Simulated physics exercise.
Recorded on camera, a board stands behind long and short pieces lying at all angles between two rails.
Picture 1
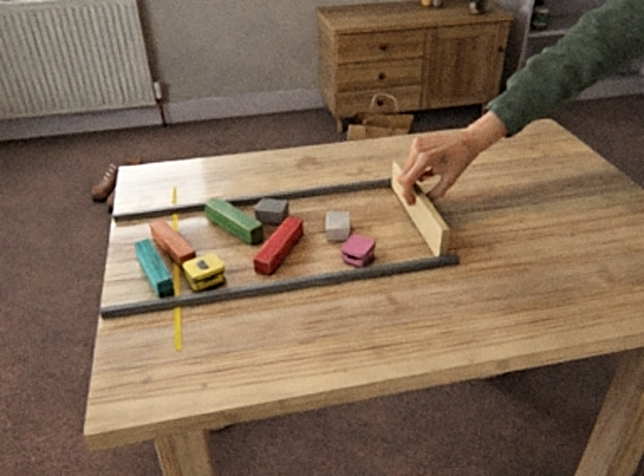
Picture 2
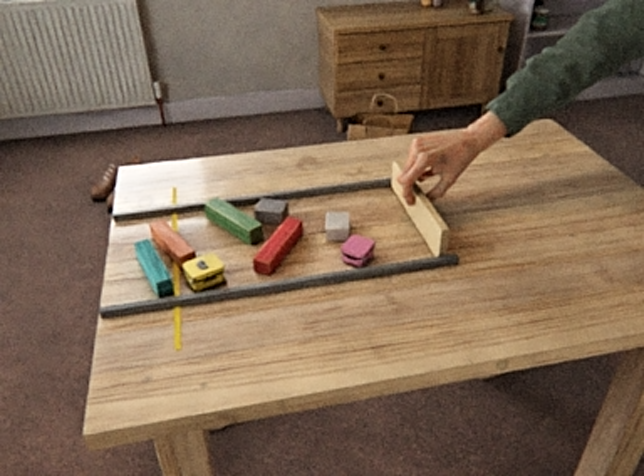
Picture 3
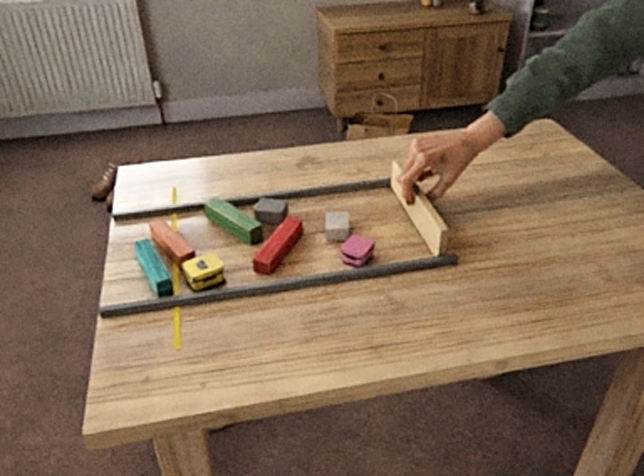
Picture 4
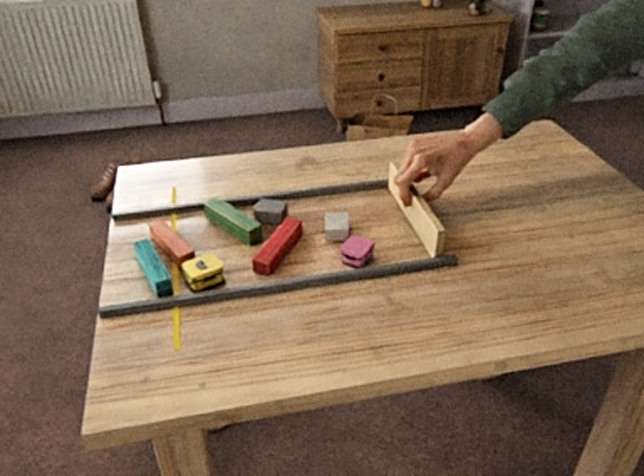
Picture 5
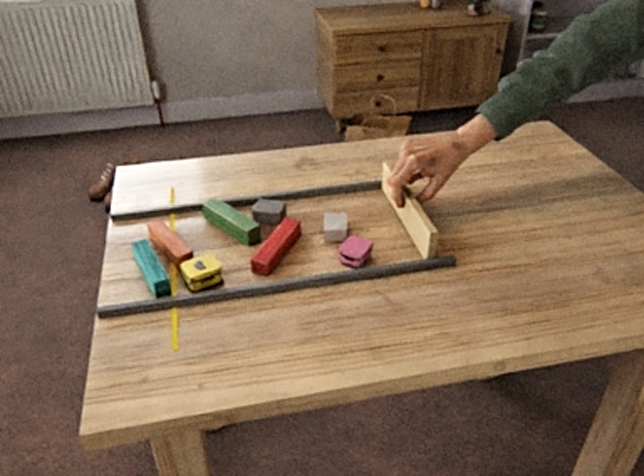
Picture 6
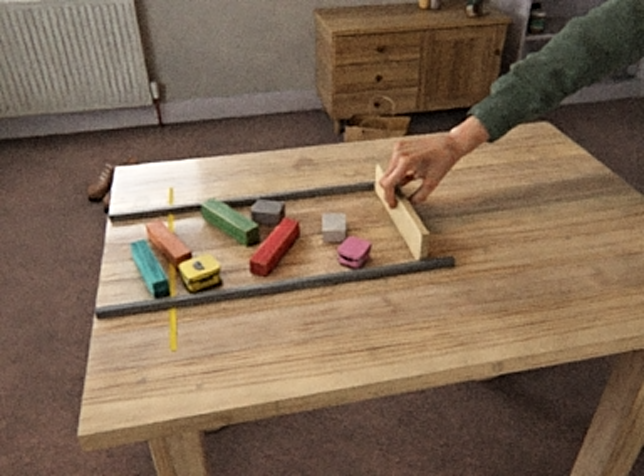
A hand holding a wooden board slides it slightly left between two dark rails, the scattered coloured blocks ahead lying still.
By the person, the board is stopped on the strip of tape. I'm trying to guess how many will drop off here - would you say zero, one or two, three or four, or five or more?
Turns out one or two get pushed past the edge and drop.
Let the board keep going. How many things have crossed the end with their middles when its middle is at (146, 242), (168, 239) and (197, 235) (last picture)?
Per position: 4 / 2 / 0.
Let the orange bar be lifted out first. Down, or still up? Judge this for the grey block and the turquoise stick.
So the grey block keeps its place and the turquoise stick goes down.
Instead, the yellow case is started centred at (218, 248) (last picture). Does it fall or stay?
As for the yellow case, it keeps its place.
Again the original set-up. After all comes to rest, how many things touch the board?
That makes 3.
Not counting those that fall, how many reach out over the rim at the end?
The total comes out at 1.
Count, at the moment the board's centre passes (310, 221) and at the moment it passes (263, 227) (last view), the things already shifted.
First 3 and then 5.
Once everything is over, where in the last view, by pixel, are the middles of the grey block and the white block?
Answer: First (156, 231), after that (159, 252).
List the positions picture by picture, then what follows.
In the first picture, turquoise stick (154, 267); orange bar (173, 244); yellow case (205, 273); board (418, 206); tape (176, 254).
In the second picture, orange bar (173, 243); white block (338, 226).
In the third picture, yellow case (205, 273); grey block (272, 212).
In the fourth picture, turquoise stick (153, 267); board (414, 207).
In the fifth picture, orange bar (170, 243); red stick (277, 246).
In the sixth picture, turquoise stick (150, 268); orange bar (169, 244); yellow case (201, 274); board (399, 209); tape (172, 254).
Soon after, none off yet; turquoise stick at rest near (150, 268); orange bar at rest near (169, 244); yellow case at rest near (201, 274).
Then, none off yet; turquoise stick at rest near (150, 268); orange bar at rest near (166, 245); yellow case moved a little near (185, 274).
At rest, the number that fall off is one or two; fallen, orange bar and turquoise stick.
